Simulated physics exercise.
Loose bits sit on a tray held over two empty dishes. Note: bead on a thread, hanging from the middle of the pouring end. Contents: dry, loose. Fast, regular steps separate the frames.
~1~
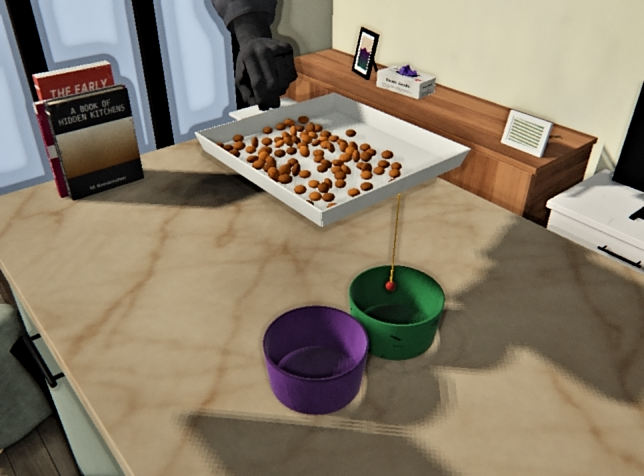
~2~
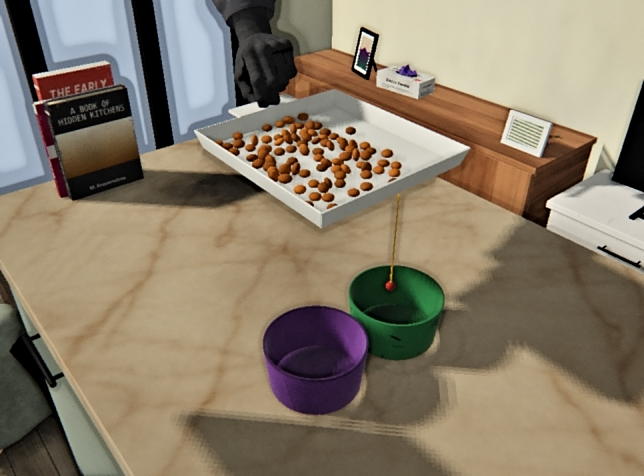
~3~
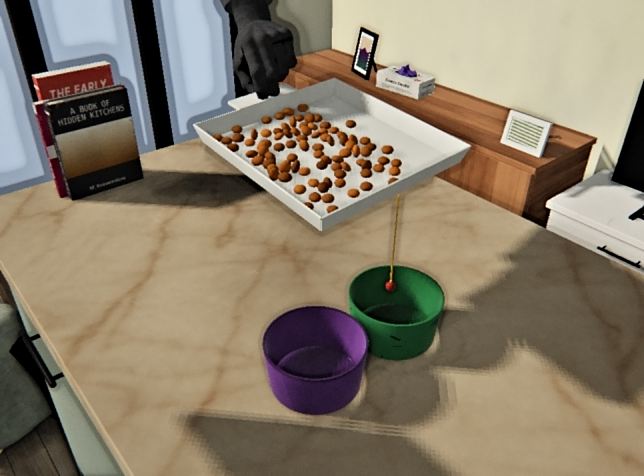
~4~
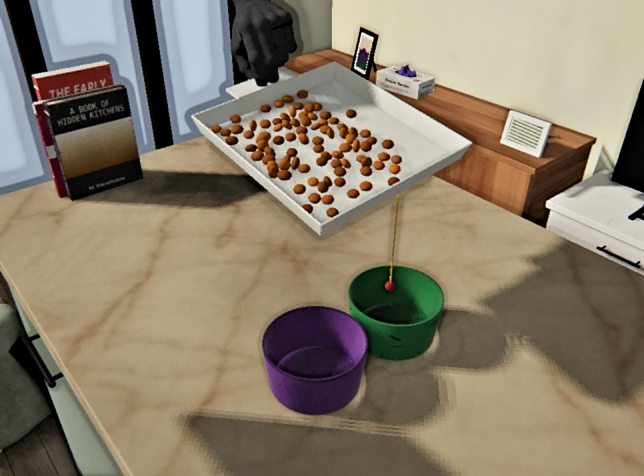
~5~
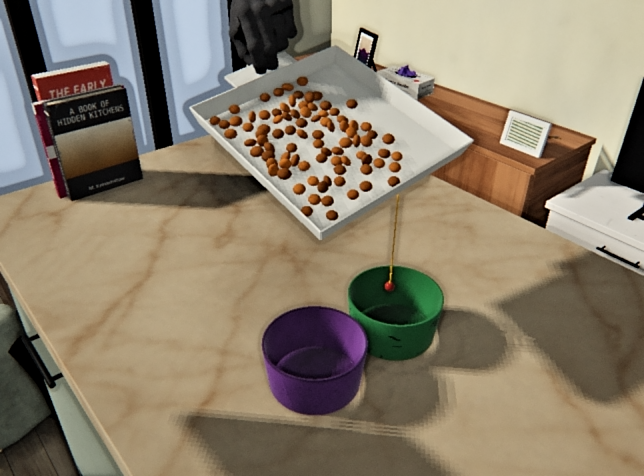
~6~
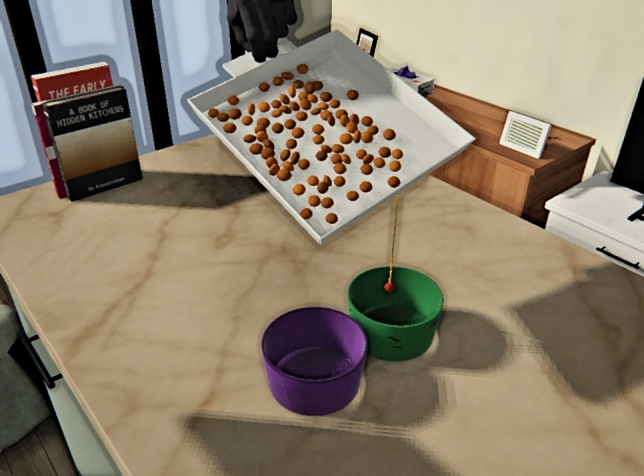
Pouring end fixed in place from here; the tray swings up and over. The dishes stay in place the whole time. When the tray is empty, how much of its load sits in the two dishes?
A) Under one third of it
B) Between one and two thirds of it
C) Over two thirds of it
Answer: C.
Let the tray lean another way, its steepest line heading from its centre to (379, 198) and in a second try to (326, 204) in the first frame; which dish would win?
Point by point: The left side, then the left side.
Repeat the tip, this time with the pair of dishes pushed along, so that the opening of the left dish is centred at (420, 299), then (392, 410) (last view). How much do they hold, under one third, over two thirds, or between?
Run 1 - below one third; run 2 - less than a third.
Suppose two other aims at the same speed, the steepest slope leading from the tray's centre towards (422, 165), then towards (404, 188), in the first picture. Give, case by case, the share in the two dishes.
In order, some 10 % and some 30 %.
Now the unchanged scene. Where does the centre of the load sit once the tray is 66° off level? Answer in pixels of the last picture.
Roughly at (326, 206).
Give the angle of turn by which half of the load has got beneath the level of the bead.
I'd say it is tilted about 95°.
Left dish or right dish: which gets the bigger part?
Fuller: The left one.
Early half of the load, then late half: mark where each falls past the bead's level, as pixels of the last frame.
First part (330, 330), rest (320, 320).
Just after the last frame, tray tipped steeply; almost all on the tray; about a tenth in the air.
A moment on, tray tipped past a quarter turn; about a tenth on the tray; the larger part in the left dish; just a few outside both; about a tenth in the air.
Further on, tray tipped past a quarter turn; almost all in the left dish; just a few outside both.
When it is over, tray tipped past a quarter turn; almost all in the left dish; not one in the right dish; just a few outside both.
